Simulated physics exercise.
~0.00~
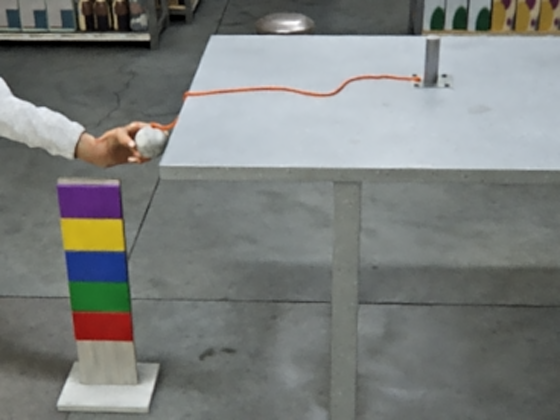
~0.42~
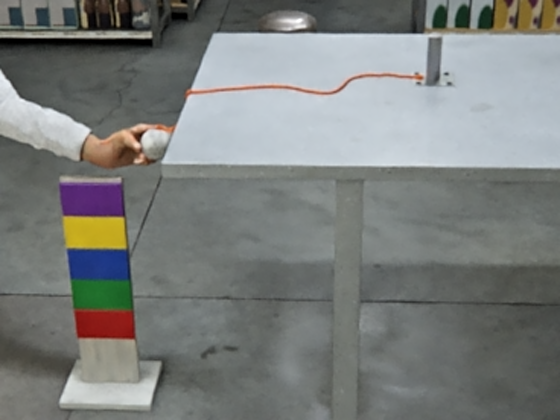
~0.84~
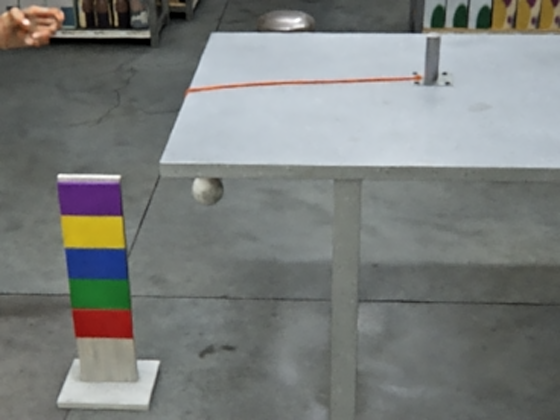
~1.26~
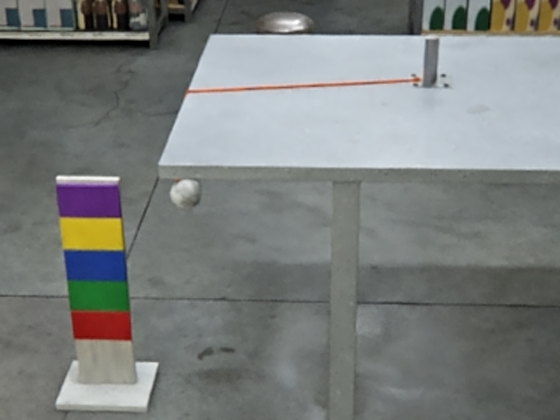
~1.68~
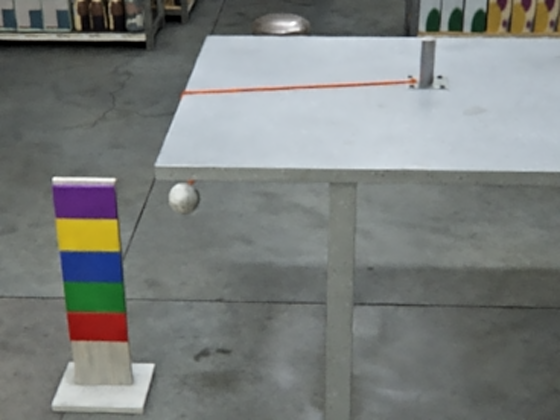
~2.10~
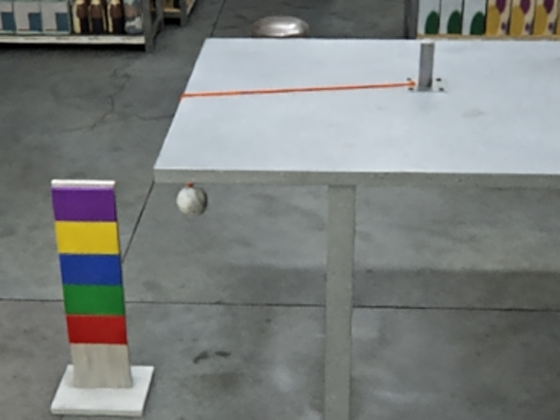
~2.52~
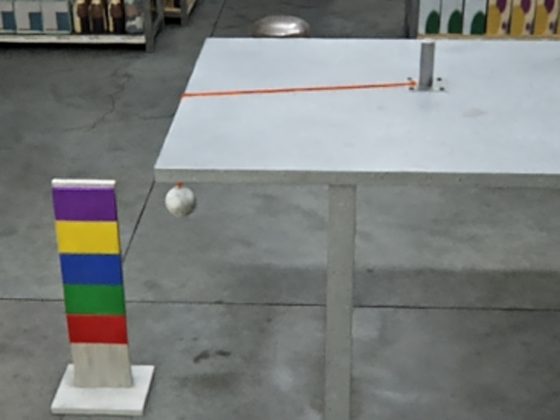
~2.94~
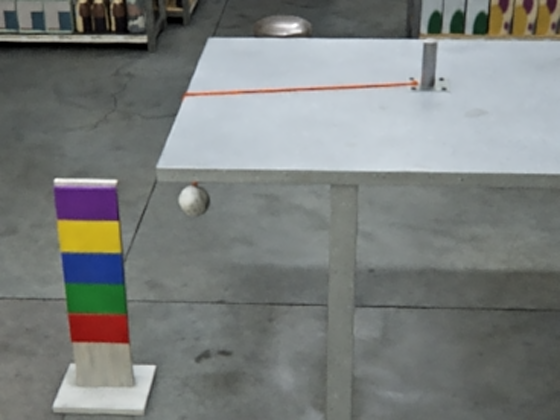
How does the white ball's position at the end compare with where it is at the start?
At the start the white ball is held in a hand beside the table's left edge, above the level of the coloured bands. At the end it is lower and a little farther right, hanging just under the table edge level with the purple band.
